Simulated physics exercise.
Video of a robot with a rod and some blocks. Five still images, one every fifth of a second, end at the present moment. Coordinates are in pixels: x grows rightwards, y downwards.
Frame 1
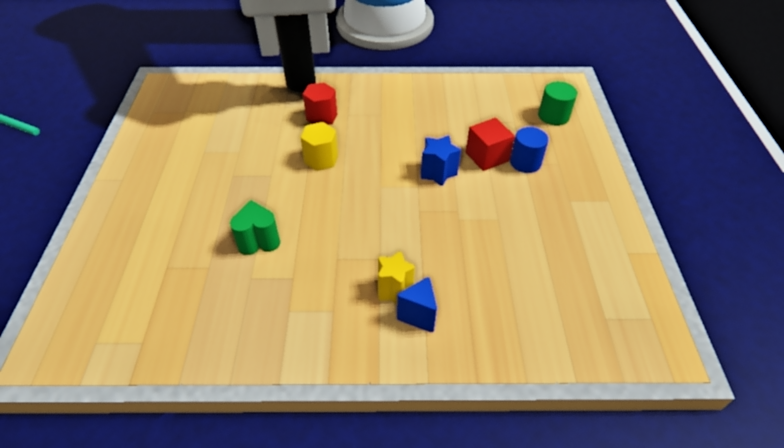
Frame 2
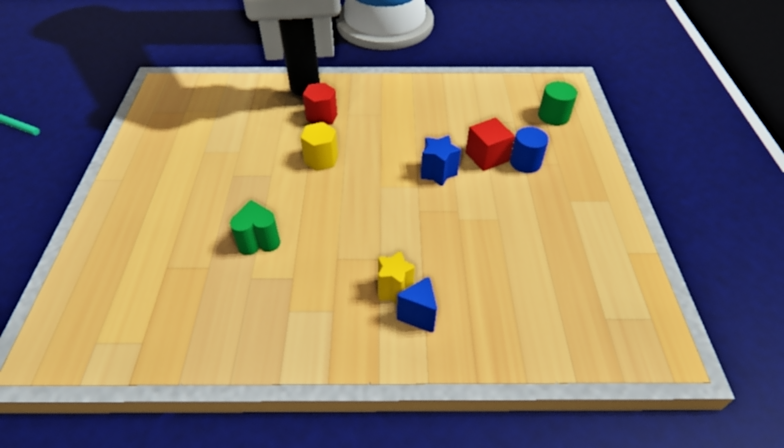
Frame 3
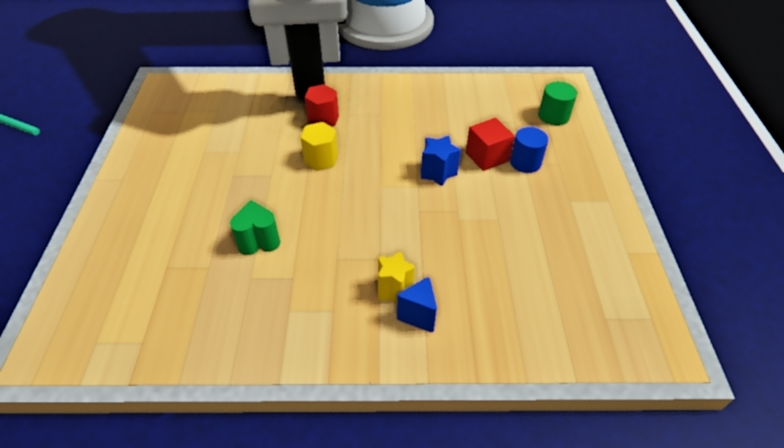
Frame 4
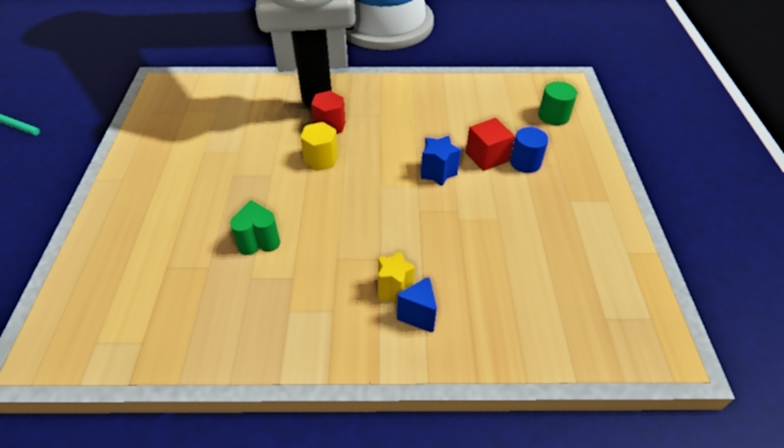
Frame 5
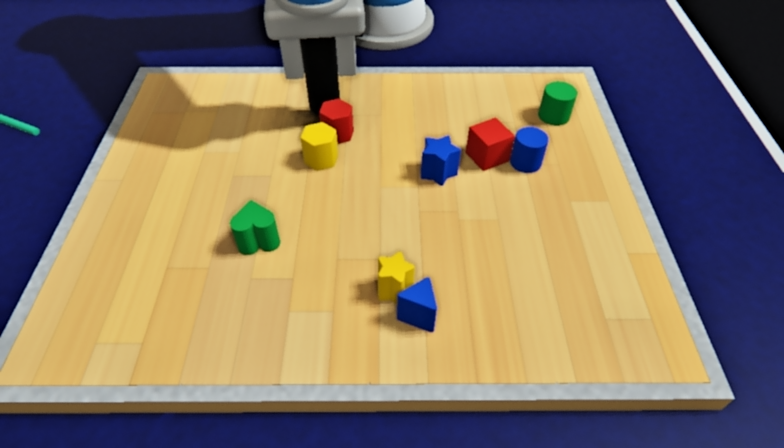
Robot arm with a black rod nudging a red hexagonal block forward and right past a yellow one, other blocks staying still.
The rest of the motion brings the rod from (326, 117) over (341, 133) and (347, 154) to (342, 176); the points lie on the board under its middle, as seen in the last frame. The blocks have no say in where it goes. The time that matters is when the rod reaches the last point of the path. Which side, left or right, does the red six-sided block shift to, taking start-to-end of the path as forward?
It's pushed left.
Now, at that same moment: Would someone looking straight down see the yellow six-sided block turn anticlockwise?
Answer: No.
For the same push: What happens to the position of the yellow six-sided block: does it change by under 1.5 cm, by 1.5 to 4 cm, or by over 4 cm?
Verdict: From 1.5 to 4 cm.
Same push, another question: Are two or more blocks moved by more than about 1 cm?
It seems so.
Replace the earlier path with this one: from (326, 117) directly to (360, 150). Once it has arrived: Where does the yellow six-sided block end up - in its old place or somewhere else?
Answer: Unmoved.
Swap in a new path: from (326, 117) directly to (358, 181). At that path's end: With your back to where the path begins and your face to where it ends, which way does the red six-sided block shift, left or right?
Facing from start to end, it shifts left.
On the path given first. One third of the way, rod at (340, 124); red six-sided block at (352, 126).
Two thirds of the way, rod at (346, 145); yellow six-sided block at (314, 139), turned 25° clockwise; red six-sided block at (365, 145), turned 25° anticlockwise.
At the end, rod at (341, 167); yellow six-sided block at (306, 144), turned 55° clockwise; red six-sided block at (372, 157), turned 50° anticlockwise.
